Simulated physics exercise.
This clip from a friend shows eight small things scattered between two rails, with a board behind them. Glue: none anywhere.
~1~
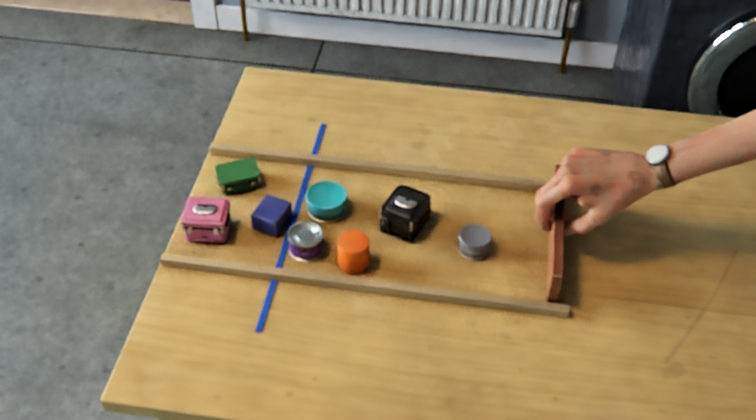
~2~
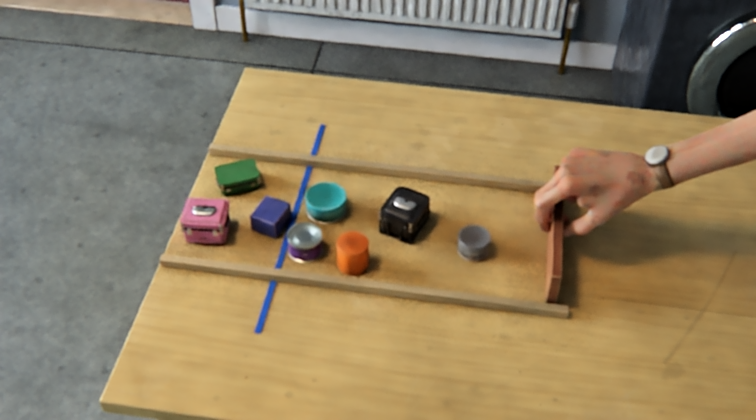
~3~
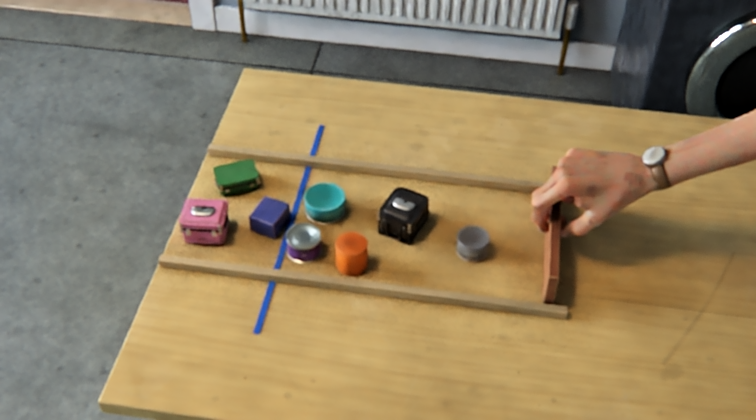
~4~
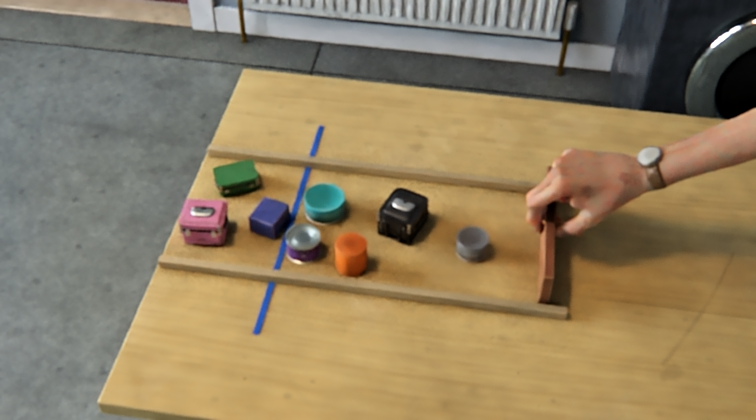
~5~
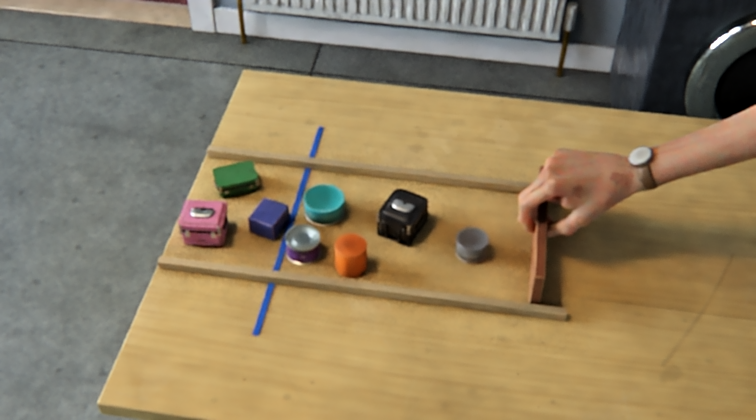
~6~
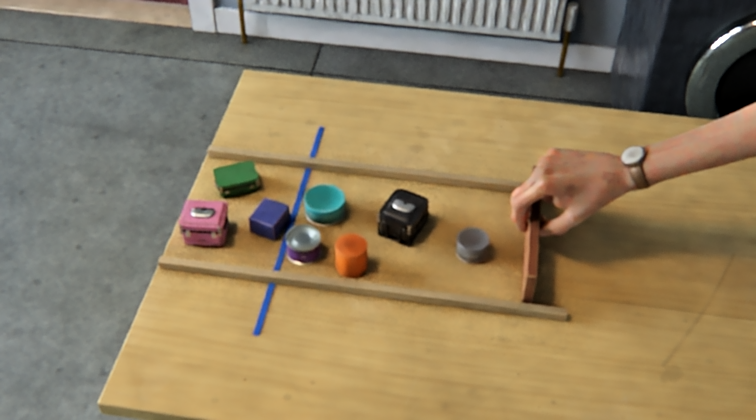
On a wooden table, a hand wearing a watch slid an upright board a short way left between two rails, while the eight small things scattered in front of it stayed where they were.
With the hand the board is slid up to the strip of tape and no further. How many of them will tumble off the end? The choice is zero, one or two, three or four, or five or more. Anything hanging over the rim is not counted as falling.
Once the push stops, every one will still be on the table.
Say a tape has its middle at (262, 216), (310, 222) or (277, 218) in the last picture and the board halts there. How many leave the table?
In order, the counts are 0, 0 and 0.
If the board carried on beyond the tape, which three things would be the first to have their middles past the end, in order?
Order: Pink case, then green case, then turquoise tin.
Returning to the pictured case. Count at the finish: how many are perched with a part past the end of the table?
It comes to 2.
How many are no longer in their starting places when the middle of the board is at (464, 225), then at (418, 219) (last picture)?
The counts are 1 and 2.
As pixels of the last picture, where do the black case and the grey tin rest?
In the last picture, roughly (278, 185) and (273, 224).
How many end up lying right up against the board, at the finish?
3 in contact.
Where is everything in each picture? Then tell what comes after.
Pink case (207, 220); green case (238, 177); blue block (272, 216); board (556, 232); tape (295, 216), in the first frame.
Green case (238, 178); purple pot (305, 243), in the second frame.
Blue block (270, 217); board (552, 234), in the third frame.
Pink case (205, 222); turquoise tin (325, 204), in the fourth frame.
Green case (236, 180); grey tin (472, 246), in the fifth frame.
Pink case (205, 223); green case (236, 181); blue block (270, 219); board (532, 233); tape (292, 219), in the sixth frame.
Early on, none off yet; pink case at rest near (205, 223); green case at rest near (236, 181); blue block at rest near (270, 219).
A while later, none off yet; pink case at rest near (205, 223); green case moving near (232, 179); blue block travelled a little near (256, 219).
Finally, the number that fall off is zero.
